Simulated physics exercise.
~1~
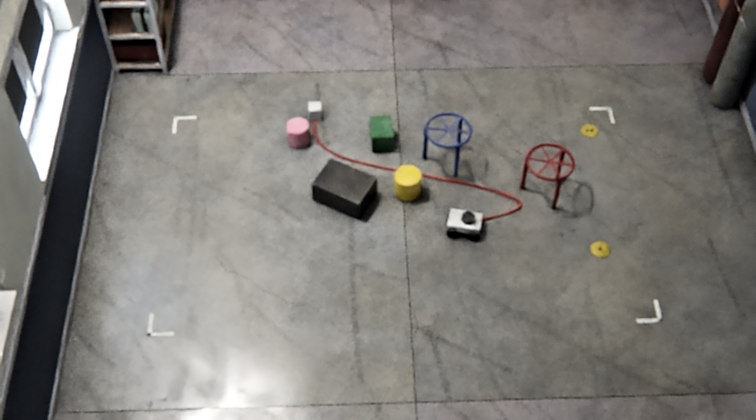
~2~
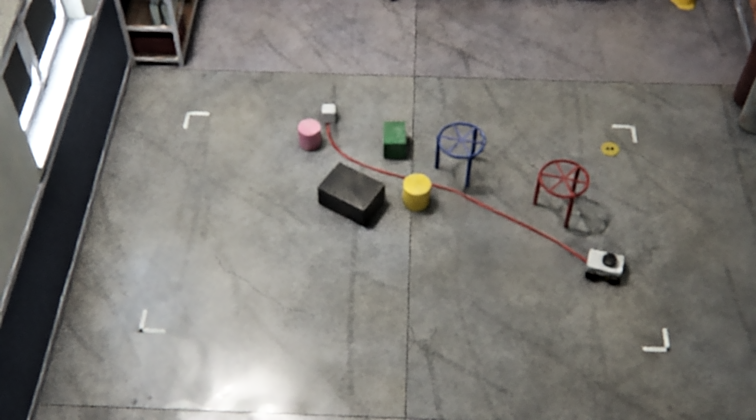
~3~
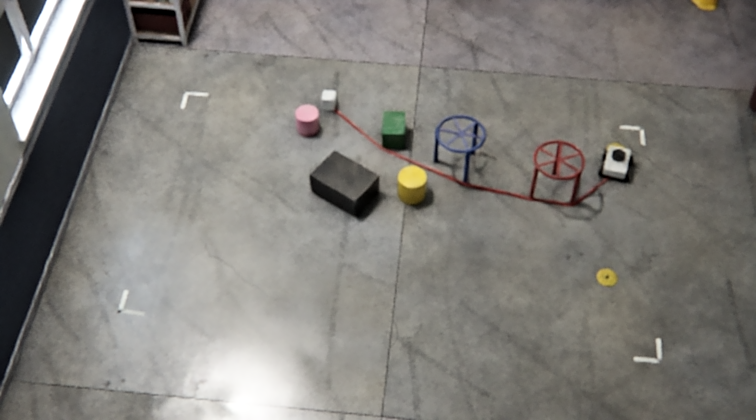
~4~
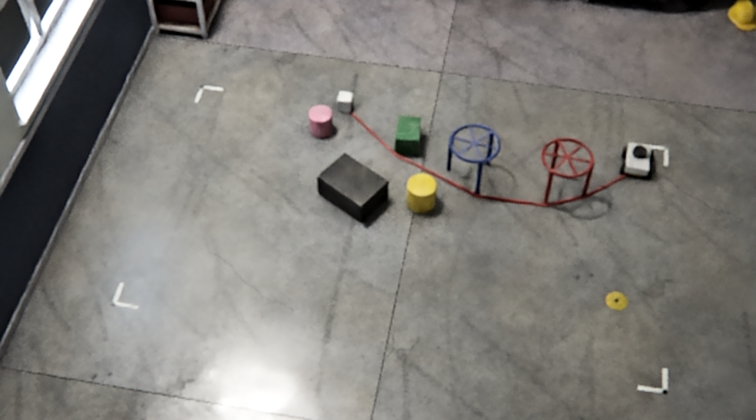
The footage shows a small white cart on a red lead moving across a workshop floor past stools, tubs and crates, first to the lower right, then up beyond the red stool, ending near the upper right corner mark with the lead curving against the stools' legs.
